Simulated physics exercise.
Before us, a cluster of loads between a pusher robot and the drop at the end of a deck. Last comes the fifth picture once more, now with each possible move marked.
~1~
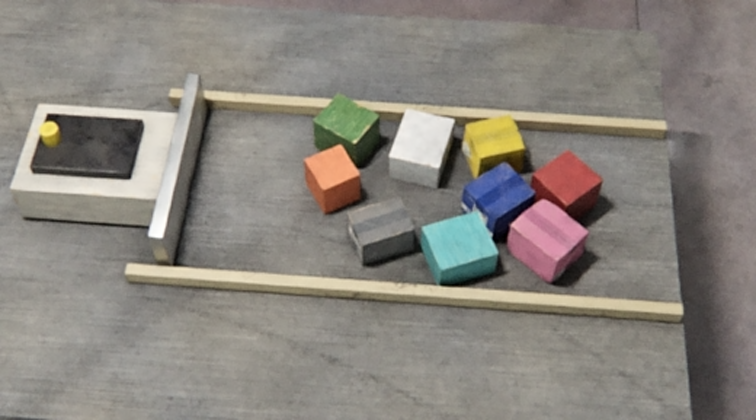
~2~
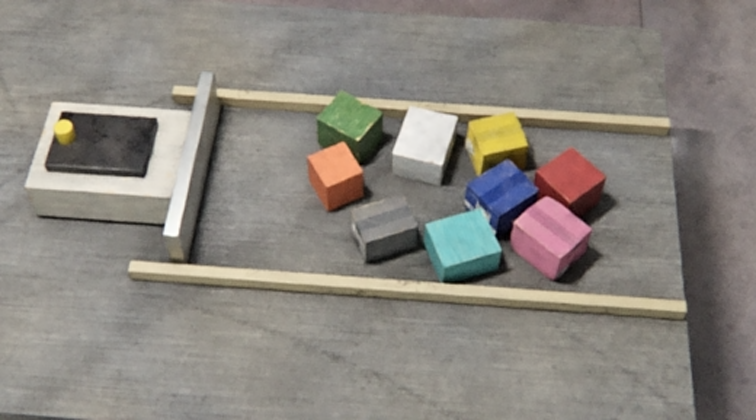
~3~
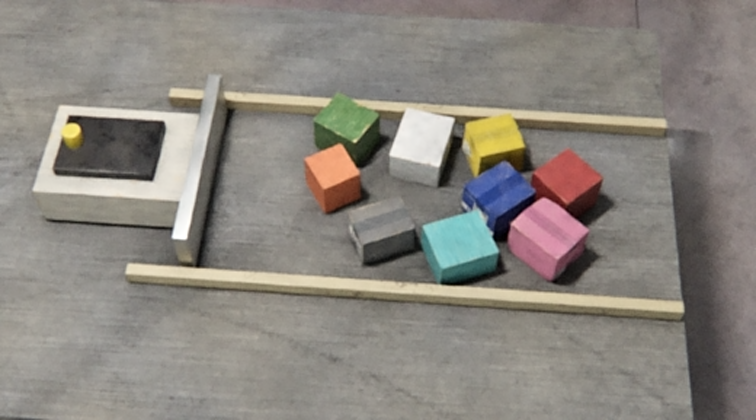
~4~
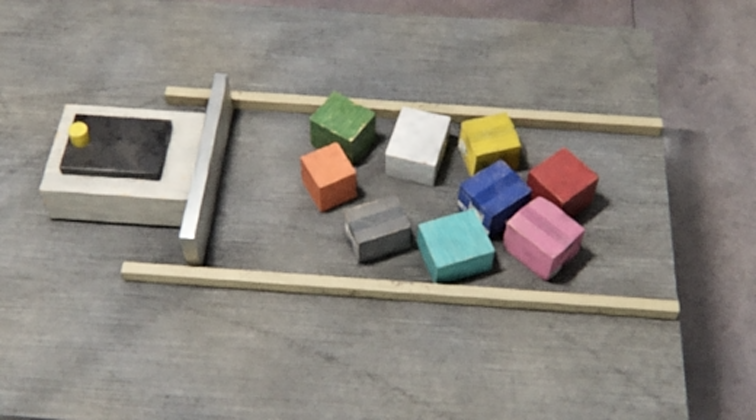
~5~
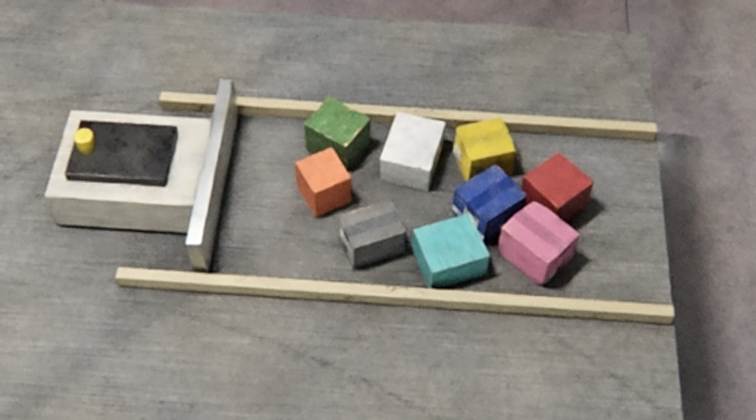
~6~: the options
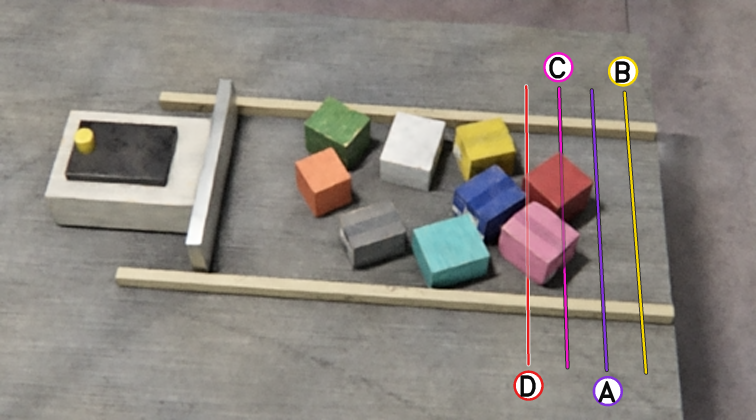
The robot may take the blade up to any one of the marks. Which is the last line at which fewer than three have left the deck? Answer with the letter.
The farthest such stop is D.
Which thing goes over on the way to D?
It is the pink box.
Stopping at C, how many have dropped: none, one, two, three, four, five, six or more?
Three.
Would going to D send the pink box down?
Yes.
On the marked copy, A at (599, 218); B at (634, 220); C at (563, 215); D at (527, 213).
Taking D. A third of the way, robot (242, 159); green crate (369, 131); orange crate (356, 192).
Two thirds of the way, robot (358, 167); pink box (596, 255); red crate (582, 197).
When it is over, robot (446, 173); pink box over the edge; yellow parcel (655, 158); one fallen.
As for the rest, A drops six; B drops six; C drops three.
